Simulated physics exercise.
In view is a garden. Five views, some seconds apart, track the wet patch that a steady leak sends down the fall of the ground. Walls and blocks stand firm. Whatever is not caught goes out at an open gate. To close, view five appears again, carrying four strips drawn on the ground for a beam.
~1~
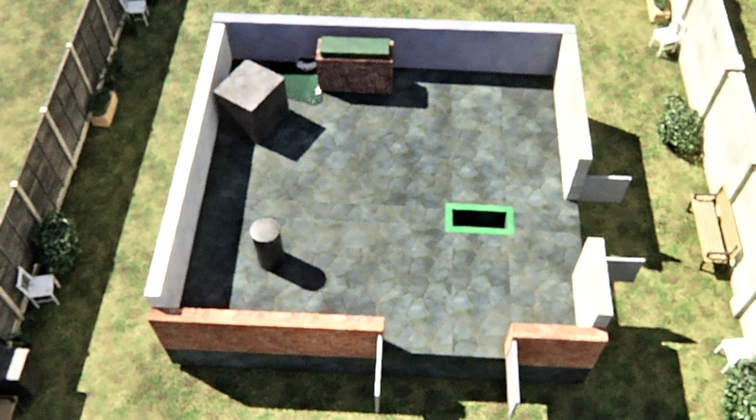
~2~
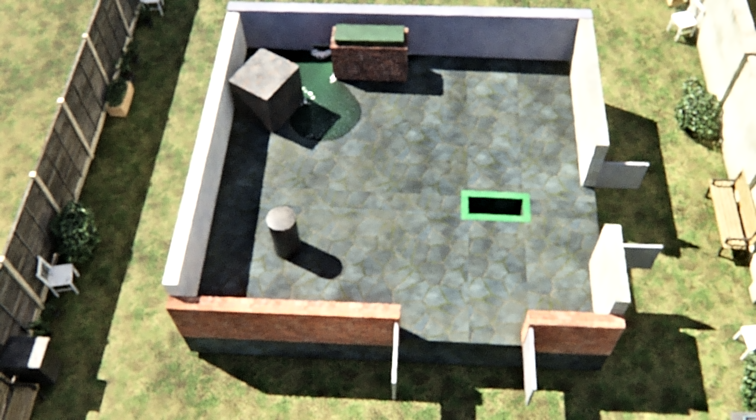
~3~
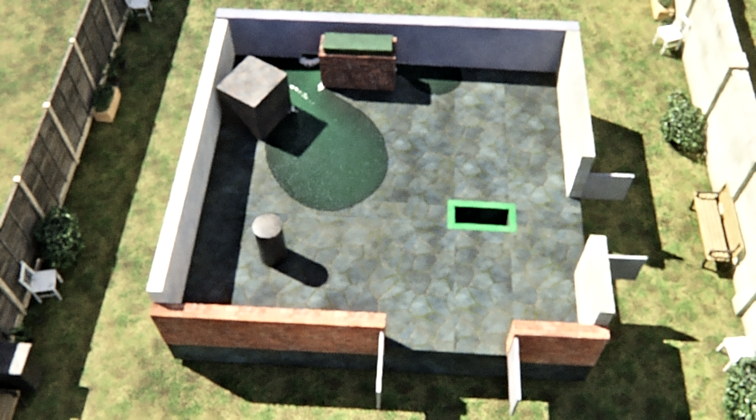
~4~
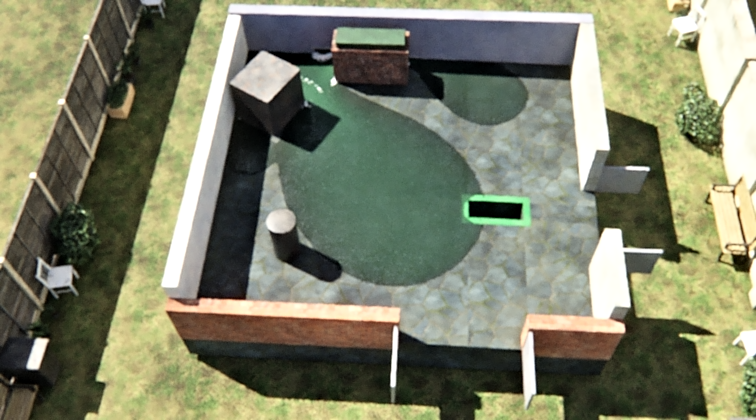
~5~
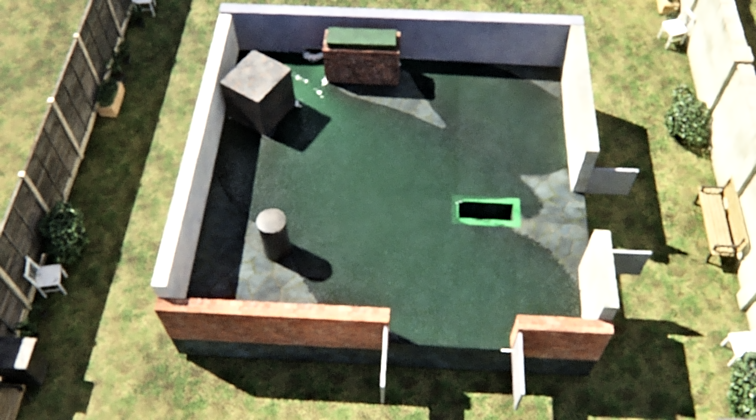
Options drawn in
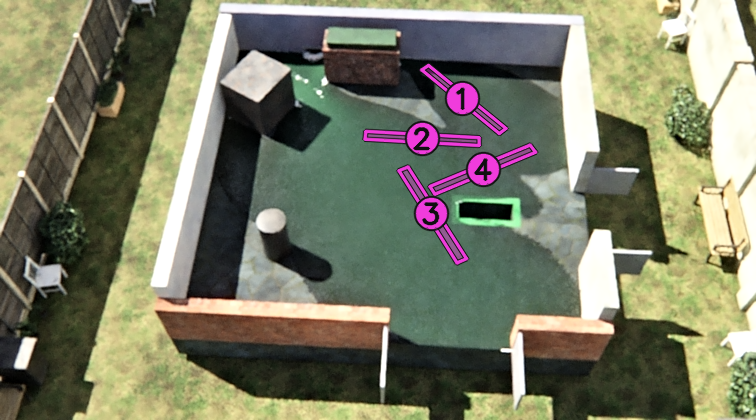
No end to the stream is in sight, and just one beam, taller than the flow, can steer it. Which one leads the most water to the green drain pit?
Go for 1.
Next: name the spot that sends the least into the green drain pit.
It is 4.
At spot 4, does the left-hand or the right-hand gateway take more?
More leaves on the left.
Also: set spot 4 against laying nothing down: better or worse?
Spot 4 is worse.
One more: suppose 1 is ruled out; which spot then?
That would be 3.
On the marked copy, 1 from (425, 67) to (502, 130); 2 from (365, 135) to (479, 141); 3 from (403, 168) to (461, 260); 4 from (432, 190) to (532, 148).
For spot 1, about 21 % of the stream runs into the green drain pit, about 79 % out by the gates.
For spot 2, about 10 % of the stream runs into the green drain pit, about 90 % out by the gates.
For spot 3, about 13 % of the stream runs into the green drain pit, about 86 % out by the gates.
For spot 4, about 3 % of the stream runs into the green drain pit, about 96 % out by the gates.
